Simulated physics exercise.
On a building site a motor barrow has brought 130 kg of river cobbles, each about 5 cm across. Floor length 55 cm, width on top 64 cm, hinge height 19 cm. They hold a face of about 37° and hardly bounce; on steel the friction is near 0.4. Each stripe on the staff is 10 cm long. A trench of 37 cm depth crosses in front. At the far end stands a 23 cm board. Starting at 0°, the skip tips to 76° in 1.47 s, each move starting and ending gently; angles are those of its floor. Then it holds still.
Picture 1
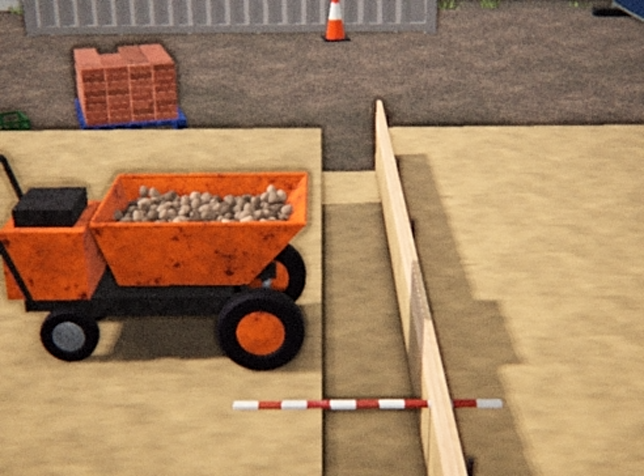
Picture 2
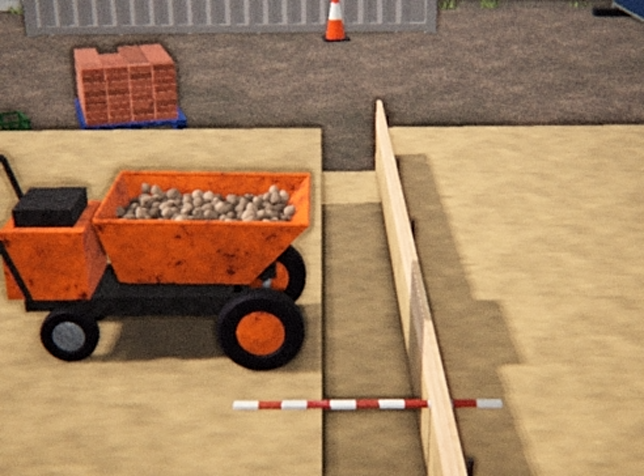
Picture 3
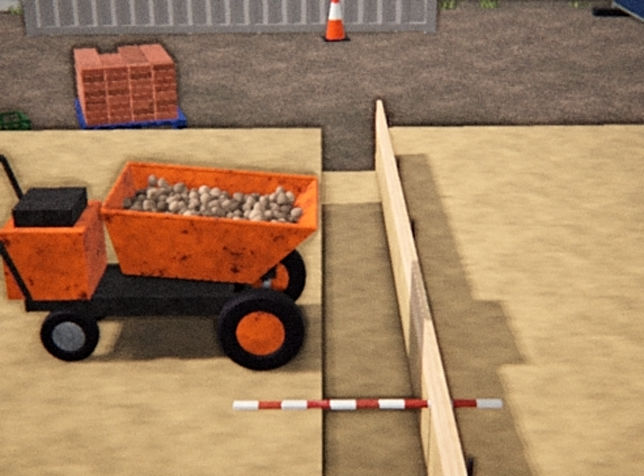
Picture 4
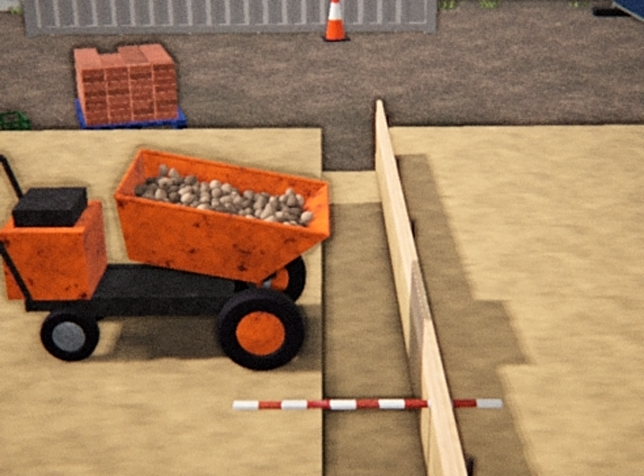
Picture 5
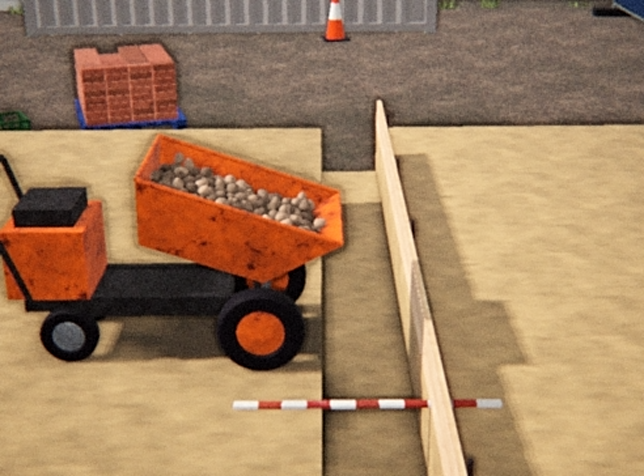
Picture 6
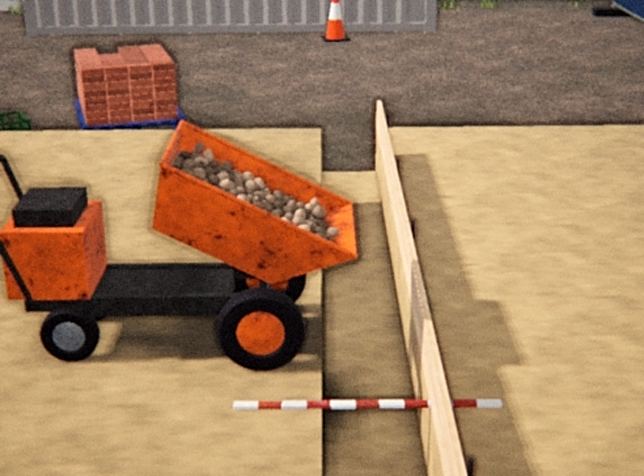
To begin with, an orange motor barrow loaded with rounded stones stands at the left, its skip level beside a trench with a wooden board. The skip begins to tilt slowly, its rear rising and its lip moving right, then steepens further while the stones remain inside and the wheels stay still.
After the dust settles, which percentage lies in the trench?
Roughly 91 per cent ends in the trench.
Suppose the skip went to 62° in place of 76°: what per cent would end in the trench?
It would be near 85 per cent.
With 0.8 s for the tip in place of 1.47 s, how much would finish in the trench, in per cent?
In that case some 85 per cent.
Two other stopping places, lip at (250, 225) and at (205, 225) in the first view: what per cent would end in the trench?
Near 100 per cent from the first place, 85 from the second.
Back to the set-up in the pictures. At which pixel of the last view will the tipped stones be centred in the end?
Their middle is at about (386, 392).
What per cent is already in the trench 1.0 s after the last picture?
About 35 per cent by then.
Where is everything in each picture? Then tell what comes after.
In the first frame, the skip is at 0°, its lip at (305, 224); the top of the load is at (218, 205).
In the second frame, the skip is at 1°, its lip at (308, 225); the top of the load is at (192, 200).
In the third frame, the skip is at 5°, its lip at (316, 228); the top of the load is at (162, 192).
In the fourth frame, the skip is at 11°, its lip at (328, 235); the top of the load is at (164, 182).
In the fifth frame, the skip is at 19°, its lip at (342, 244); the top of the load is at (175, 170).
In the sixth frame, the skip is at 28°, its lip at (356, 257); the top of the load is at (191, 161).
Then, 0.5 s after the last picture the floor is at 64°, 100 % in the skip; the foremost stones are at (390, 294).
Then, 1.0 s after the last picture the floor is at 76°, 59 % in the skip, 35 % in the trench, 5 % past the trench; the foremost stones are at (482, 337).
Then, 1.3 s after the last picture the floor is at 76°, 33 % in the skip, 59 % in the trench, 9 % past the trench; the foremost stones are at (523, 343).
Then, 3.3 s after the last picture the floor is at 76°, 0 % in the skip, 91 % in the trench, 9 % past the trench; the foremost stones are at (534, 351).
